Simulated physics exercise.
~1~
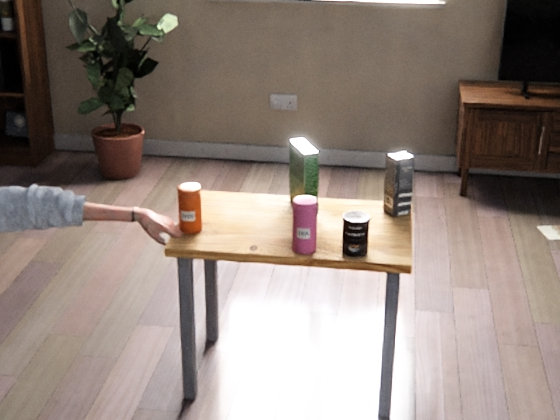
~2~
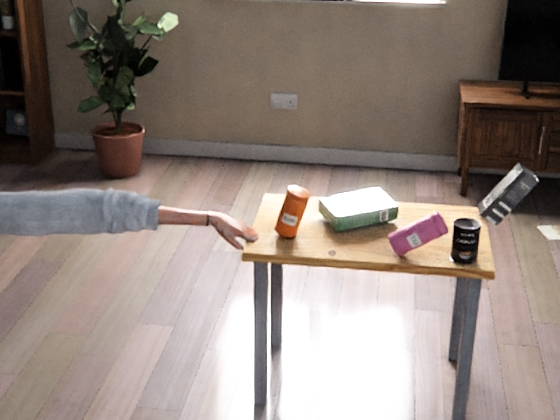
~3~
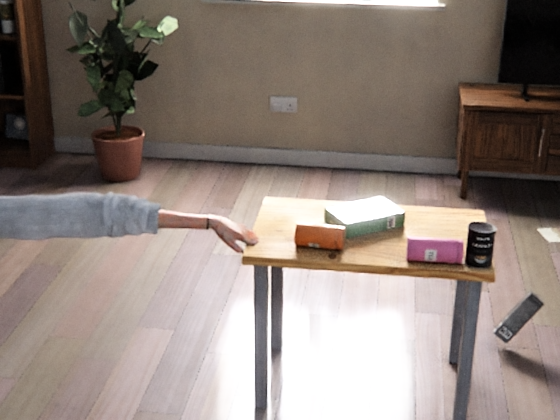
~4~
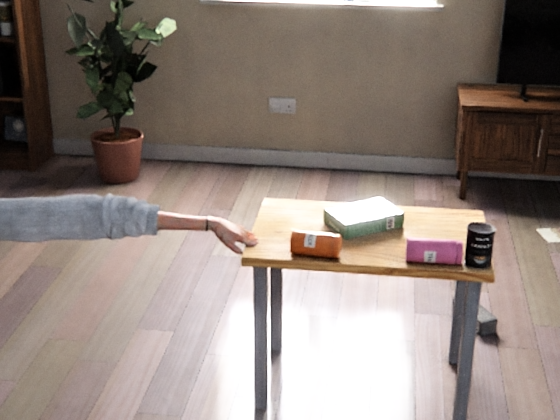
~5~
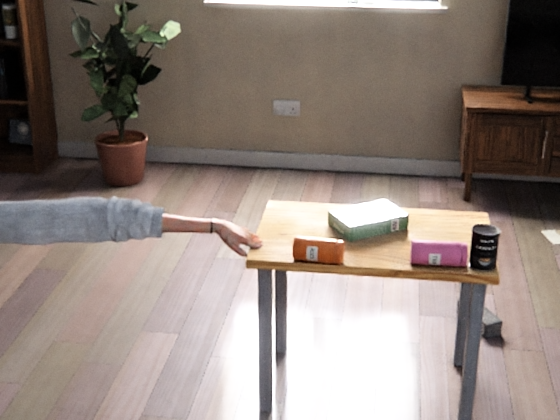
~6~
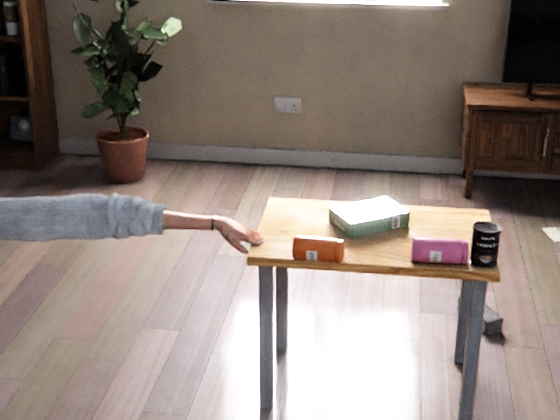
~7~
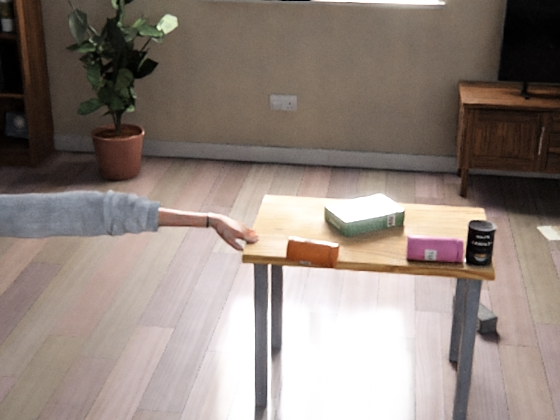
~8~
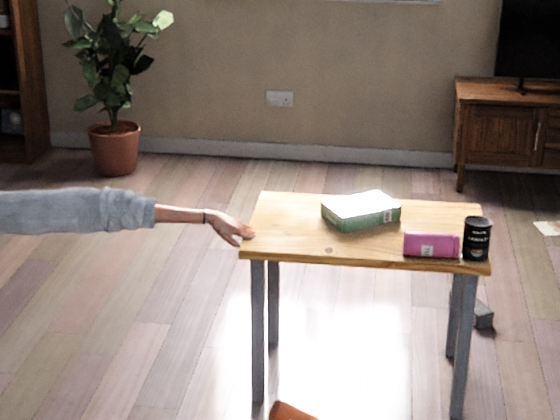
A hand on a grey-sleeved arm reaches from the left to a small wooden table in a living room, seen from slightly above by a gently swaying camera. On the table stand an orange jar at the left, a green packet behind, a pink jar, a black tin and a grey carton at the right. The table jerks right, tipping the jars and packet while the carton topples off the right side. The carton settles on the floor, and the black tin stays upright near the right edge. Finally the orange jar rolls off the front, leaving the packet and pink jar lying down.
